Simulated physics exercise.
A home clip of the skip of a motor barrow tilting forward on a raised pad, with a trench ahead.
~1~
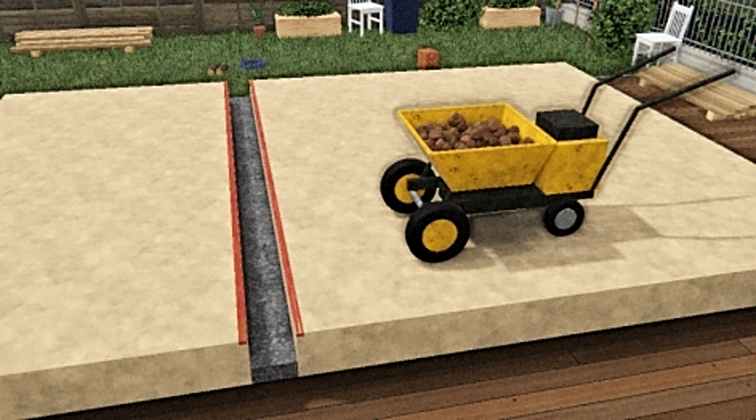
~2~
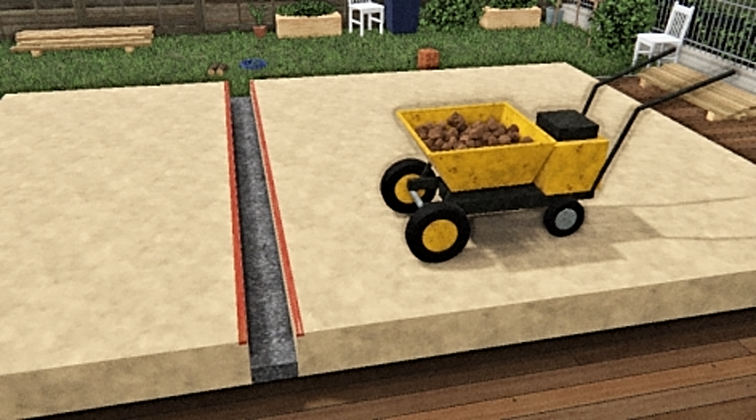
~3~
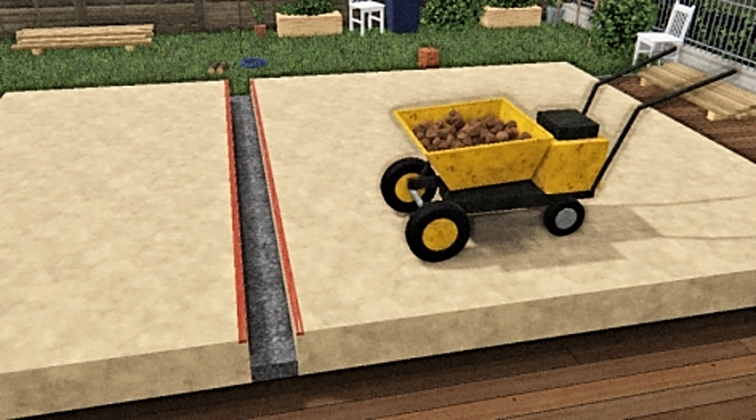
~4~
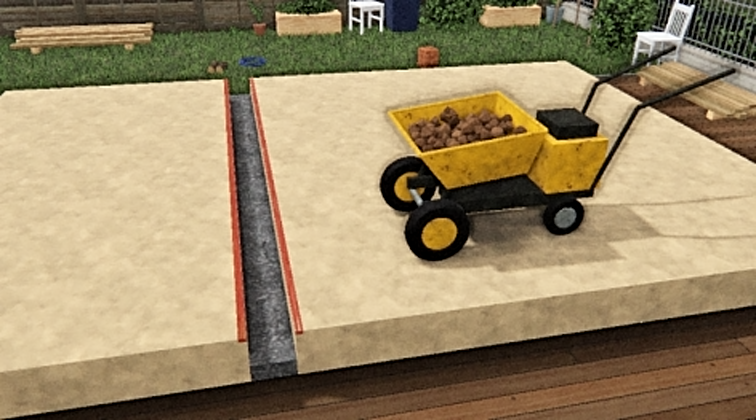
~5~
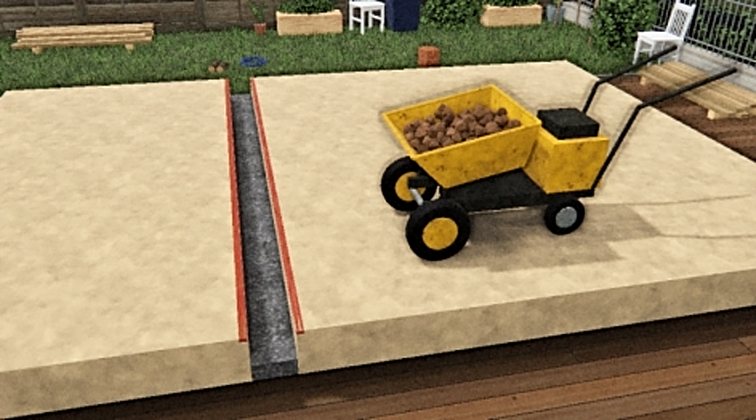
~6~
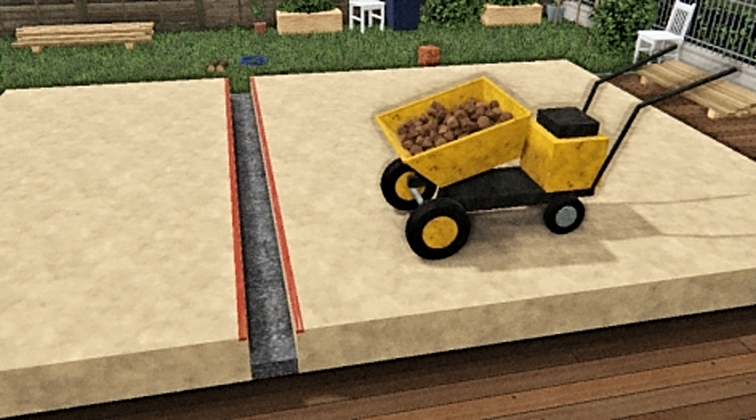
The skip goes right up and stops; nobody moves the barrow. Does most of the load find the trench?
Minority in.
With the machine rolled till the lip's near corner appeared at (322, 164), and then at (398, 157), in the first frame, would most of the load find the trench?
For the first try, shy of half; for the second, past the halfway mark.
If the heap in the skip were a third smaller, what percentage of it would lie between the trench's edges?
Around 20 percent of it.
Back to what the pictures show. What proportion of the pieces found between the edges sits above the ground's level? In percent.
Roughly 0 %.
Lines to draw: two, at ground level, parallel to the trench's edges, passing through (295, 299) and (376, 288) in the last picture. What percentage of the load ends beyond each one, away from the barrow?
About 40 and 100 %.
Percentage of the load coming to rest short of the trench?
About 65 %.
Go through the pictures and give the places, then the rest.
The first picture shows lip of the skip at (431, 155), level; top of the load at (470, 132), clay clods; first edge of the trench at (294, 302); far edge at (241, 309), the trench under half as wide as the skip, and about as deep as wide.
The second picture shows lip of the skip at (430, 155), level; top of the load at (483, 132).
The third picture shows lip of the skip at (427, 155), tipped barely; top of the load at (480, 129).
The fourth picture shows lip of the skip at (421, 156), tipped a little; top of the load at (485, 119).
The fifth picture shows lip of the skip at (414, 158), tipped a little; top of the load at (484, 125).
The sixth picture shows lip of the skip at (405, 161), tipped clearly; top of the load at (481, 112); first edge of the trench at (294, 298); far edge at (241, 305).
Soon, skip tipped steeply; all in the skip.
A while on, skip tipped right over; most in the skip; a small part short of the trench; a small part falling.
Towards the end, skip tipped right over; about a quarter in the skip; about half short of the trench; about a quarter in or heaped over the trench; a stray few beyond it.
Finally, skip tipped right over; a stray few in the skip; about two thirds short of the trench; about a third in or heaped over the trench; a stray few beyond it.
